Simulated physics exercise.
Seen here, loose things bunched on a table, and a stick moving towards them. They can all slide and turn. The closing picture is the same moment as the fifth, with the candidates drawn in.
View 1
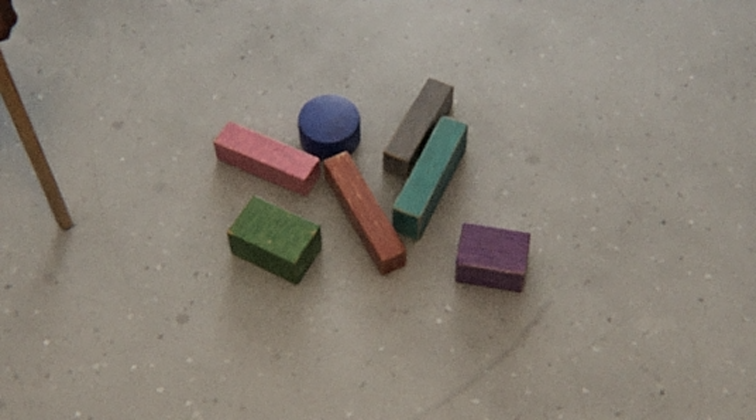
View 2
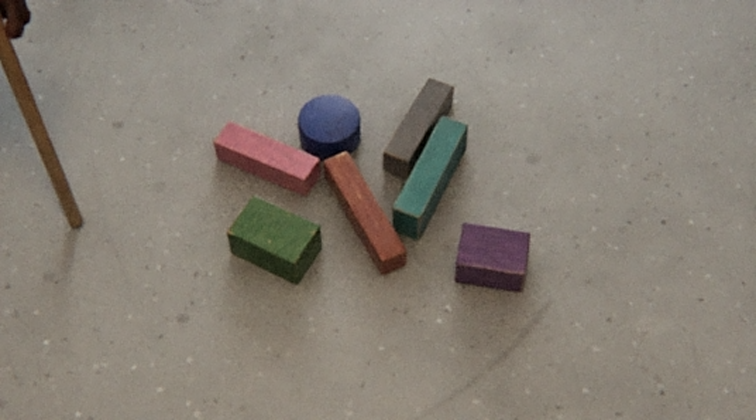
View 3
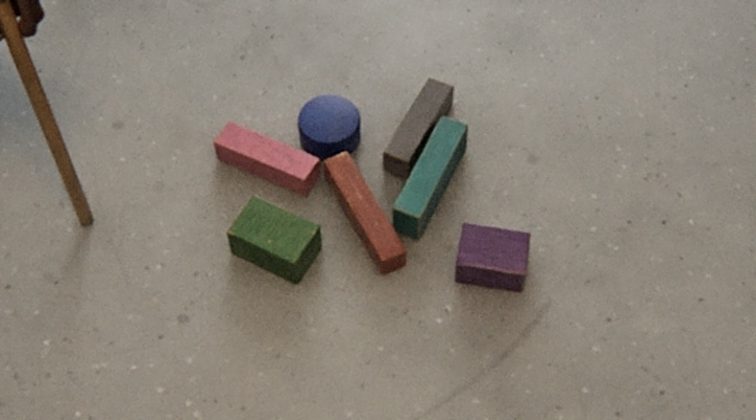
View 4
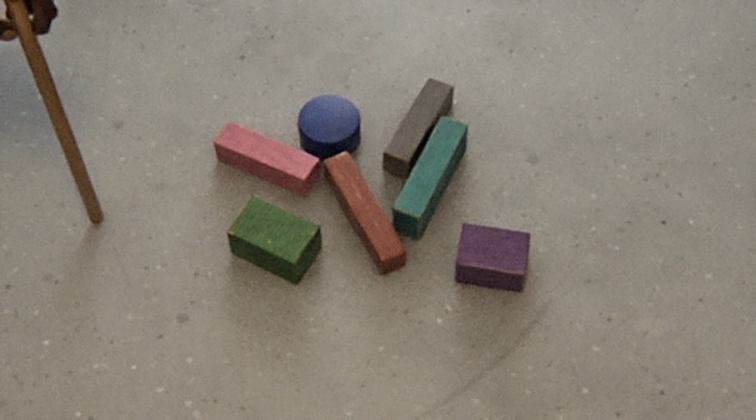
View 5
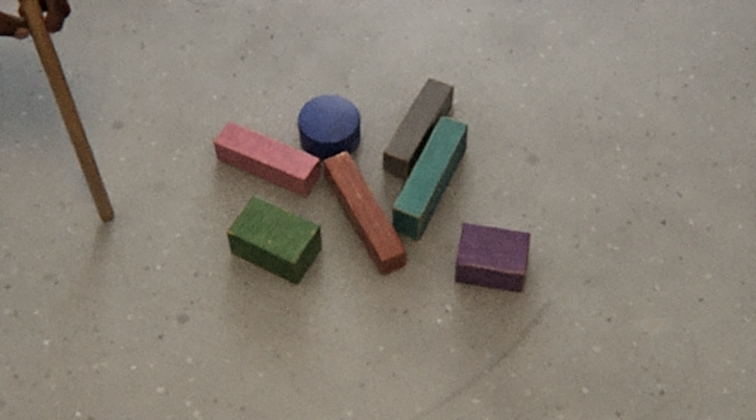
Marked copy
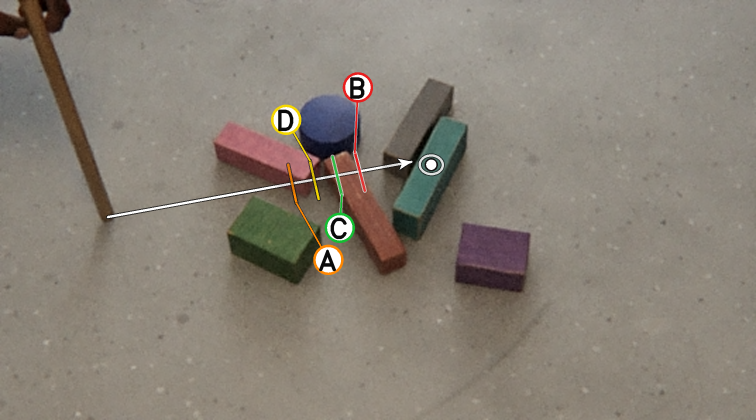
Wooden stick held by a dark hand edging slightly right across a grey surface, beside seven coloured pieces that stay still.
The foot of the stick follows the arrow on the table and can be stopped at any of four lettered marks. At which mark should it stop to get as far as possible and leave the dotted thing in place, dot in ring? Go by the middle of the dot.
Stop at B.
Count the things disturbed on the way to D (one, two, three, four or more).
Two.
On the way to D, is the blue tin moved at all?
Yes.
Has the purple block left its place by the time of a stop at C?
By then, no.
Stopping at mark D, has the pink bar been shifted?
By then, yes.
On the marked copy, A at (292, 183); B at (360, 171); C at (337, 176); D at (314, 180); the arrow from (108, 217) to (411, 162); the white dot at (431, 164).
With B. Early on, foot of the stick (200, 202).
Further on, foot of the stick (290, 185); pink bar (273, 153).
At the end, foot of the stick (360, 172); blue tin (334, 114); pink bar (277, 147); the dot is still in its ring.
As for the rest, A keeps the dot in but is short; C keeps the dot in but is short; D keeps the dot in but is short.
